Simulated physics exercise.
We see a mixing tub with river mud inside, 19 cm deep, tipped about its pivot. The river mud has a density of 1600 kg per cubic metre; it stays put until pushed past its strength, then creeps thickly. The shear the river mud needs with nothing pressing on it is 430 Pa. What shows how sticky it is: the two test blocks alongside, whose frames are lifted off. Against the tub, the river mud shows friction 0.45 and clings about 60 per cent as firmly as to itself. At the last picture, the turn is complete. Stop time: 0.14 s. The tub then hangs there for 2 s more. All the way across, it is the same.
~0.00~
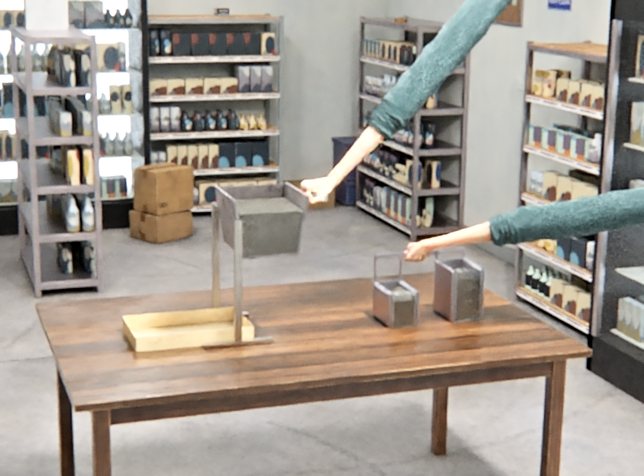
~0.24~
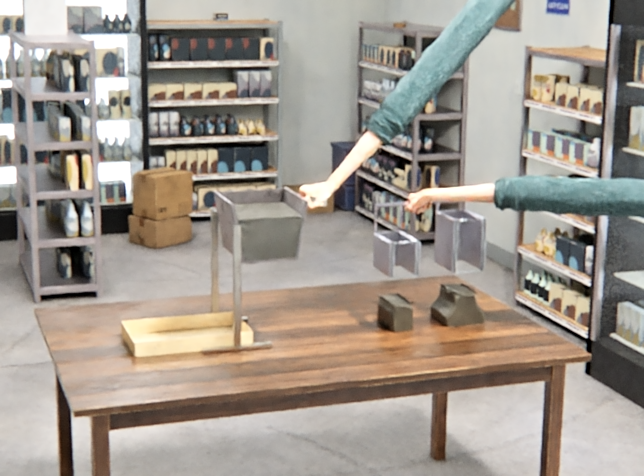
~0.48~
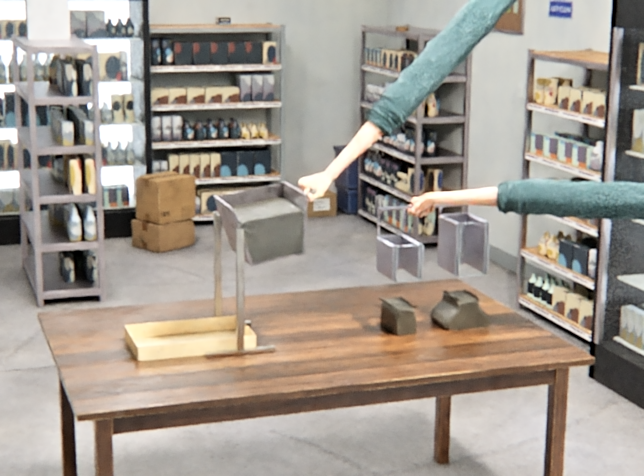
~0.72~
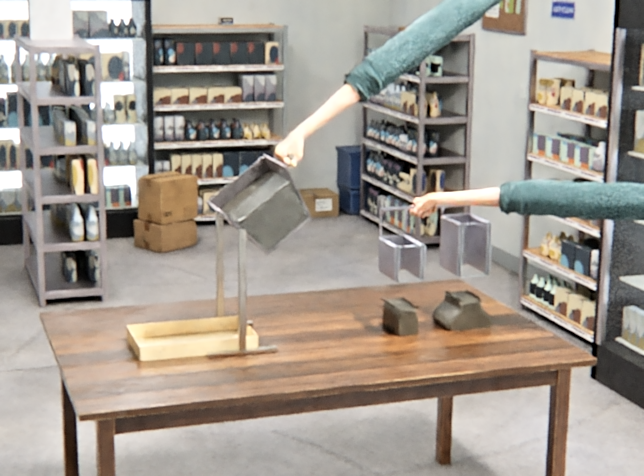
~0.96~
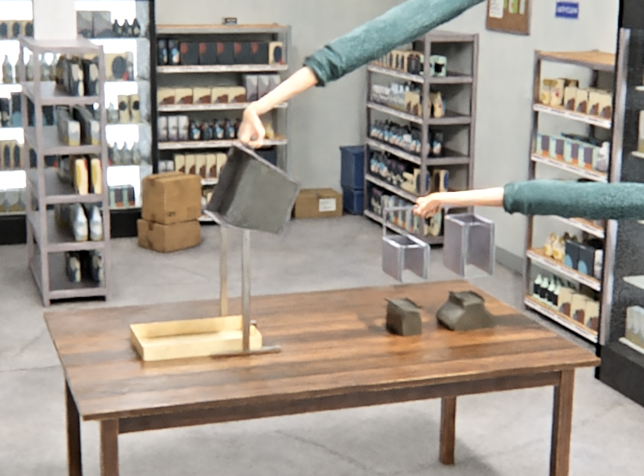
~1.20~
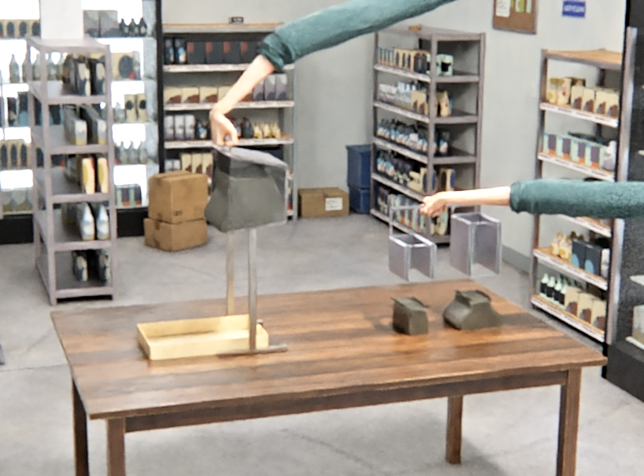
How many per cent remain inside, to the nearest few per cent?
Roughly 35 per cent remains inside.
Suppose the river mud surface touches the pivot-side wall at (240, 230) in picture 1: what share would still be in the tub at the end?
I'd put it close to 70 in a hundred.
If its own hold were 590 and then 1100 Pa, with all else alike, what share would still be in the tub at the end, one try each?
The answers, in order, are 40 % and 100 %.
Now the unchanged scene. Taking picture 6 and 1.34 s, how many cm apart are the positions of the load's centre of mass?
Displacement noted: Approx. 7 cm... about that.
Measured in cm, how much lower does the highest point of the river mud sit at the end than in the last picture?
Roughly 10 cm.
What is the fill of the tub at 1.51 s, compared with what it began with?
Near 45 in a hundred.
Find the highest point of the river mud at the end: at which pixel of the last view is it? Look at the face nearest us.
The highest point is near (263, 207) in the last picture.
After 1.34 s, the tub is at 88 degrees and holds 67 %.
After 1.51 s, the tub is at 88 degrees and holds 43 %.
After 1.68 s, the tub is at 88 degrees and holds 35 %.
After 1.85 s, the tub is at 88 degrees and holds 35 %.
After 3.20 s, the tub is at 88 degrees and holds 35 %.
